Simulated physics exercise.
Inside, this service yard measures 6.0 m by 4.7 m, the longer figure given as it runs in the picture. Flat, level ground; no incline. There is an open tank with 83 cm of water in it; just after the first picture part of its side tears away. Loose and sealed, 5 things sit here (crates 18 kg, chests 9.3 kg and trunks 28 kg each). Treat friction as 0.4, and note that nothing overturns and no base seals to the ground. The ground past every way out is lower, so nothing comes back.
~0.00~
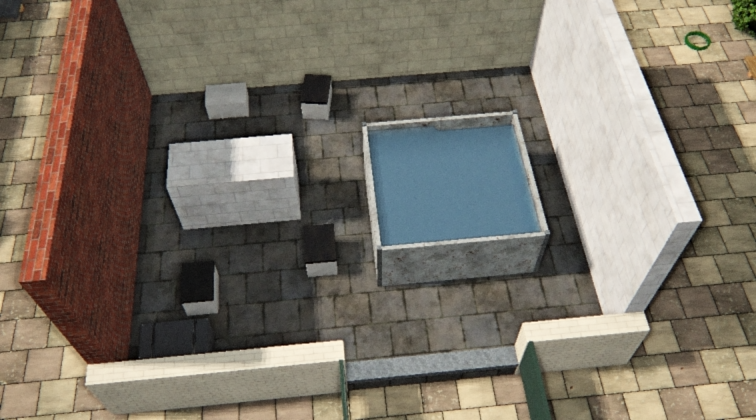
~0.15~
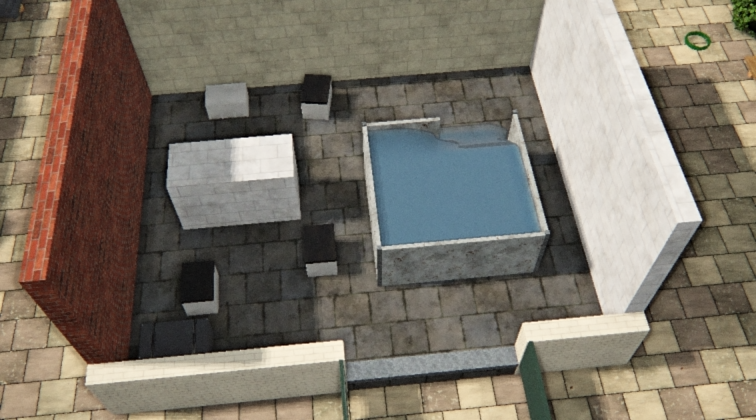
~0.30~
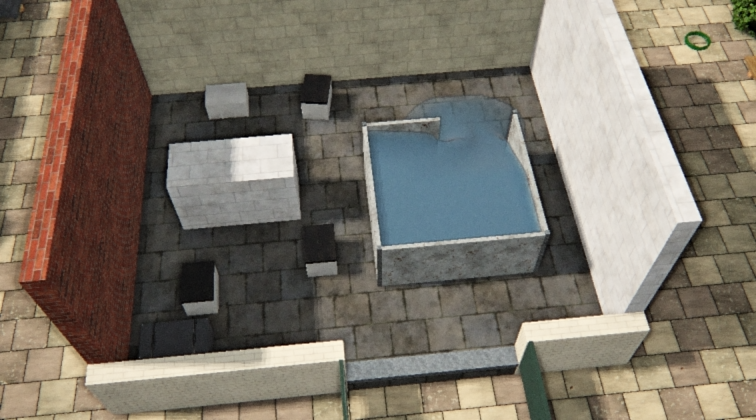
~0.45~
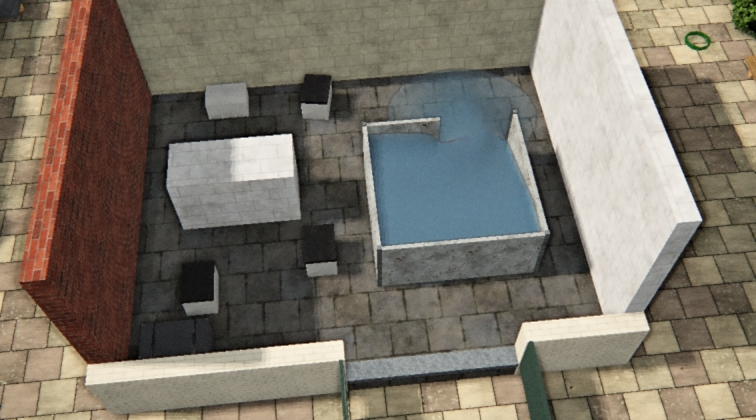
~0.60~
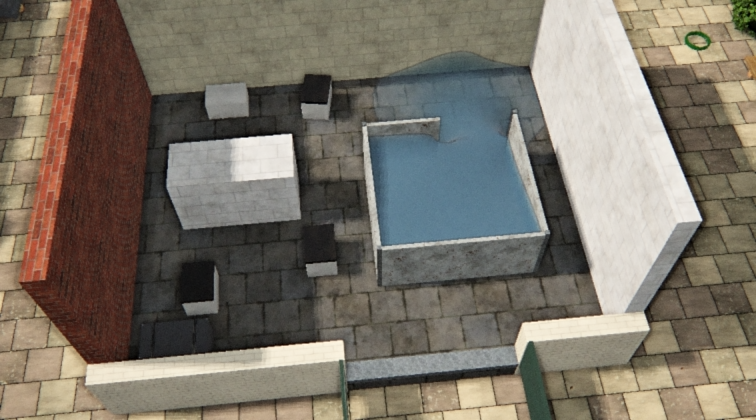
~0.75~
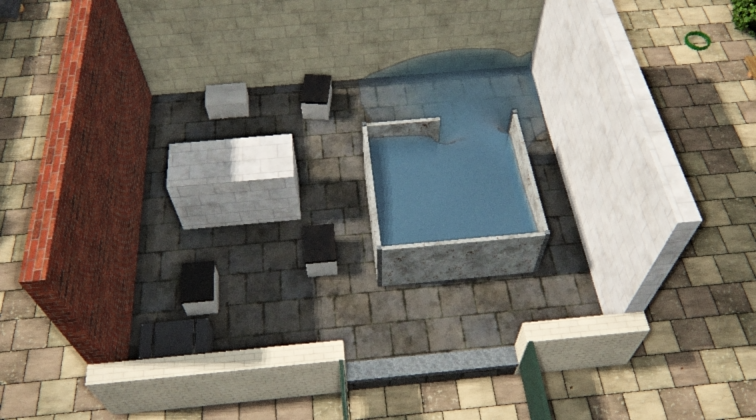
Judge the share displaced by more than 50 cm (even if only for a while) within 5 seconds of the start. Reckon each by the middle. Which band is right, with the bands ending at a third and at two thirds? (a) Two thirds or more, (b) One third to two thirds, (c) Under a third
One third to two thirds.
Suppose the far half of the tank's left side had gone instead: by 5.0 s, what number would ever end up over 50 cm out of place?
The count would be 5.
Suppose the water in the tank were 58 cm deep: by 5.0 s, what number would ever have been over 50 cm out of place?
Then 2.
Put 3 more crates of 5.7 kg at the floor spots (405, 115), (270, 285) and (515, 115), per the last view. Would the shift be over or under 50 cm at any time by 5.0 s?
Reading them off in order: Clears the mark, not beyond, clears the mark.
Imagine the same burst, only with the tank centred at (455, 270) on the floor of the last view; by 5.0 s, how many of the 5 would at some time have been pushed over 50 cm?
Then 3 of them would.
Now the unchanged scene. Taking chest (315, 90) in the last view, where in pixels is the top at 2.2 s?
Estimated pixel: Around (225, 137).
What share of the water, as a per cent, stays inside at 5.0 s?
About 100 per cent.
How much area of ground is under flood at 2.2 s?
Close to 14 m2, I'd say.
After 1.1 s 0 of 5 are over 50 cm from their spots; 0 afloat.
After 2.2 s 1 of 5 are over 50 cm from their spots; 0 afloat.
After 3.5 s 2 of 5 are over 50 cm from their spots; 2 afloat.
After 5.0 s 3 of 5 are over 50 cm from their spots, and 3 have been at some point; 3 afloat.
